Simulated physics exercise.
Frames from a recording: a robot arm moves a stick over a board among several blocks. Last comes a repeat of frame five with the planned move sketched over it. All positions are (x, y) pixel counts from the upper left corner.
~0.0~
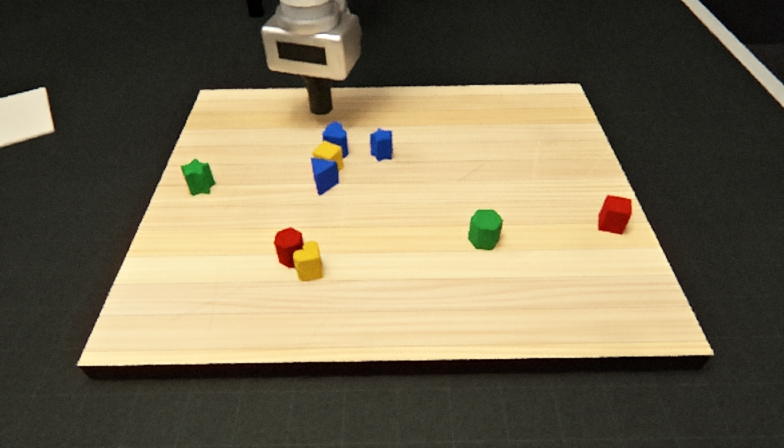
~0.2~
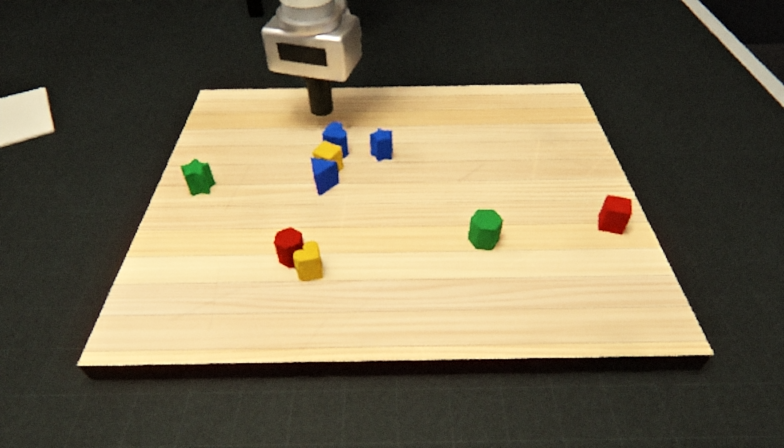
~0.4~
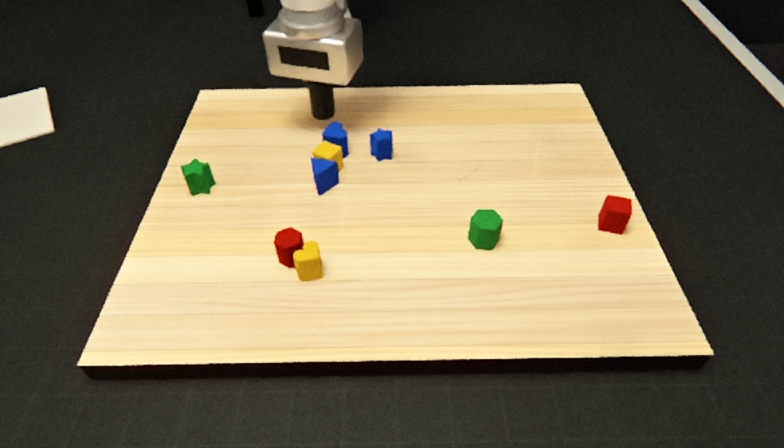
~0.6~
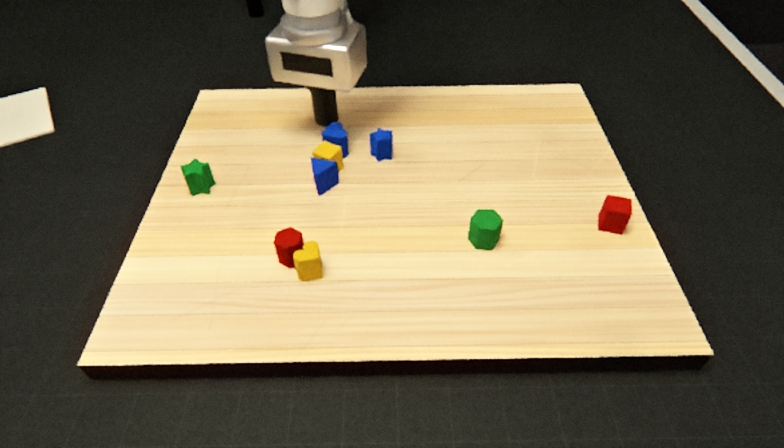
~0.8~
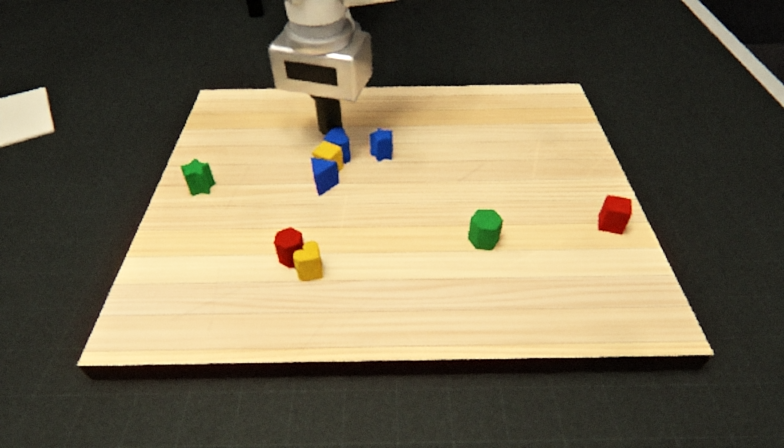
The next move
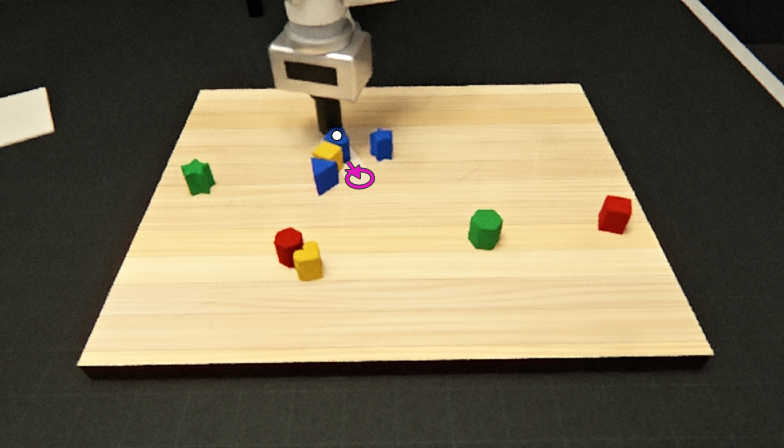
At first, a robot arm holds a dark stick near the back edge of a wooden board scattered with small red, green, blue and yellow blocks. The stick then moves slightly forward and a little right, coming close to the rearmost blue block in a cluster, while the blocks barely move, if at all.
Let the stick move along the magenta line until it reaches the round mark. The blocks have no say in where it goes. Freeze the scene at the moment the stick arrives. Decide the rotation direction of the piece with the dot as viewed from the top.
Viewed from above, clockwise.
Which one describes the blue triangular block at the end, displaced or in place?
It does get moved.
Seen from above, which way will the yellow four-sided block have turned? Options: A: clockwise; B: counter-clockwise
Correct choice: A.
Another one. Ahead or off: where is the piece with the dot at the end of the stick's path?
Kept ahead.
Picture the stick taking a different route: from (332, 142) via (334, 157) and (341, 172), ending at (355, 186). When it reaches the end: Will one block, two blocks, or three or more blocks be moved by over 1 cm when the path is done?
It displaces three or more.
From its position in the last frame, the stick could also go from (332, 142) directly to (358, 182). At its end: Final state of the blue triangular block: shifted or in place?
It is no longer where it was.
The line goes straight from (332, 142) to (360, 178); the dot is on the blue heart.
The first path, step by step. Halfway along, stick (345, 146); blue triangular block (318, 168); yellow four-sided block (326, 154), turned 10° clockwise; blue heart (353, 151), turned 35° clockwise.
At the end, stick (359, 165); blue triangular block (317, 169); yellow four-sided block (327, 154), turned 25° clockwise; blue heart (367, 172), turned 45° clockwise; blue star-shaped block unmoved.
